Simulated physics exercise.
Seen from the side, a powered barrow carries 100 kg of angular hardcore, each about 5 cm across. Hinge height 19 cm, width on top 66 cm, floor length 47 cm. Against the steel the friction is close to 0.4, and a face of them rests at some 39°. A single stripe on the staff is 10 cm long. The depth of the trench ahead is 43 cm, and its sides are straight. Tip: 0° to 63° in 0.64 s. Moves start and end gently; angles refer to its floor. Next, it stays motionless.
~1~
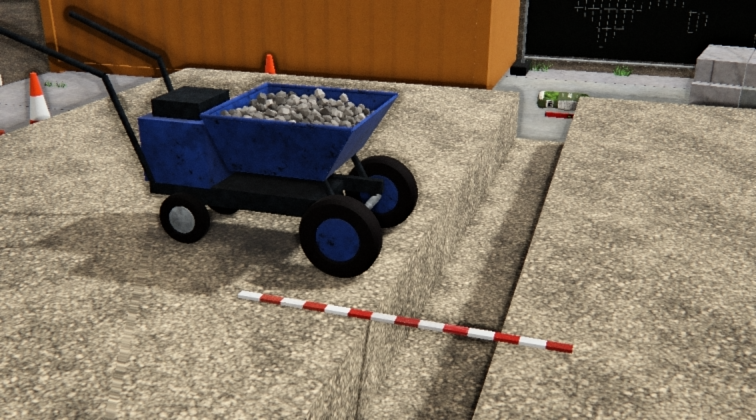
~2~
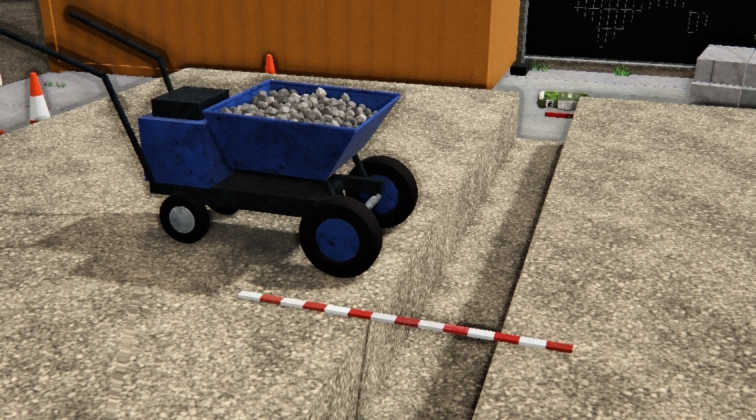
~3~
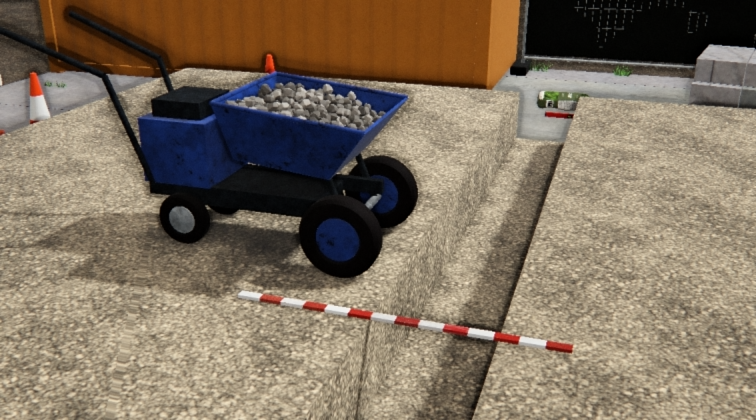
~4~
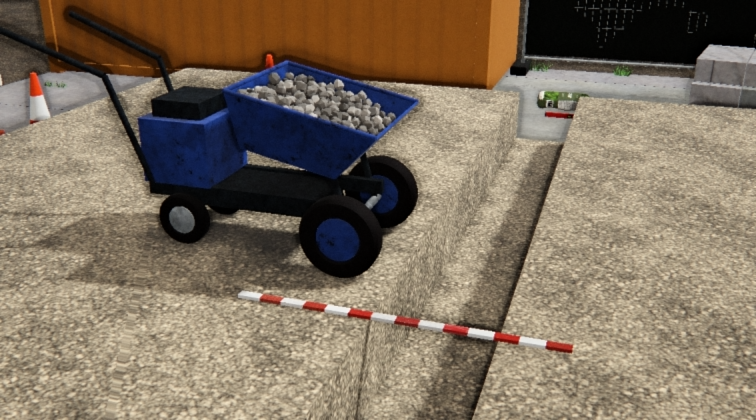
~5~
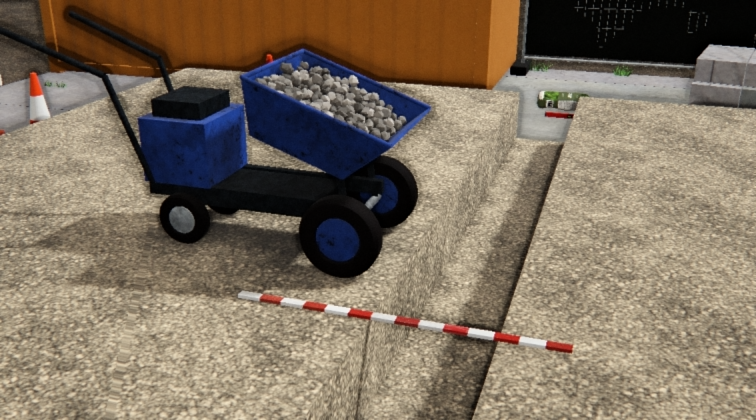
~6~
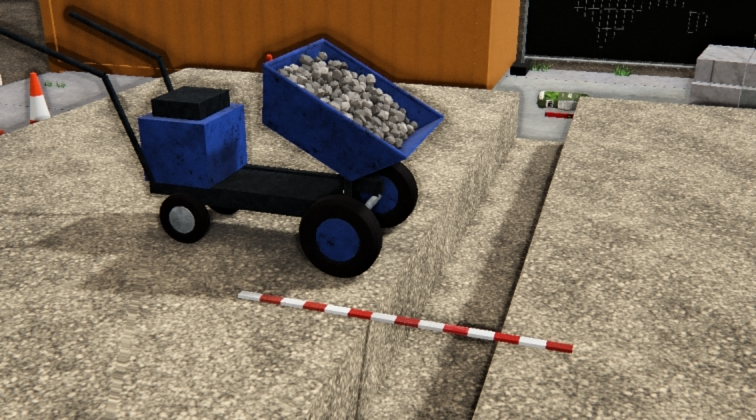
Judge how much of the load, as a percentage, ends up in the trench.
Around 29 %.
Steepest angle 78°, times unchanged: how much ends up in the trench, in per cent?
Expect roughly 60 per cent.
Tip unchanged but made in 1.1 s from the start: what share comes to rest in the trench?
Expected share: Around 30%.
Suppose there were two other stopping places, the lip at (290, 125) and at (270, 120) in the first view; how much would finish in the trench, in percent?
Near 50 per cent from the first place, 45 from the second.
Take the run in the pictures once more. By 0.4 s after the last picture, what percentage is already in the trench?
I'd say near 15 per cent at that time.
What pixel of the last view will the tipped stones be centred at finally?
Resting centre: About (509, 341).
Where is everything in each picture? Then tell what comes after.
In the first frame, the tray is at 0°, its lip at (352, 130); the top of the load is at (288, 99).
The second frame shows lip at (355, 131), floor tilted 2°, highest stones at (289, 97).
The third frame shows lip at (364, 134), floor tilted 6°, highest stones at (288, 92).
The fourth frame shows lip at (376, 139), floor tilted 12°, highest stones at (288, 82).
In the fifth frame, the tray is at 20°, its lip at (391, 147); the top of the load is at (299, 73).
The sixth frame shows lip at (406, 158), floor tilted 29°, highest stones at (318, 64).
Then, 0.2 s after the last picture the floor is at 53°, 100 % in the tray; the foremost stones are at (429, 172).
Then, 0.4 s after the last picture the floor is at 63°, 86 % in the tray, 14 % in the trench; the foremost stones are at (509, 250).
Then, 0.8 s after the last picture the floor is at 63°, 55 % in the tray, 24 % in the trench, 21 % past the trench; the foremost stones are at (641, 288).
Then, 2.7 s after the last picture the floor is at 63°, 50 % in the tray, 29 % in the trench, 21 % past the trench; the foremost stones are at (750, 328).
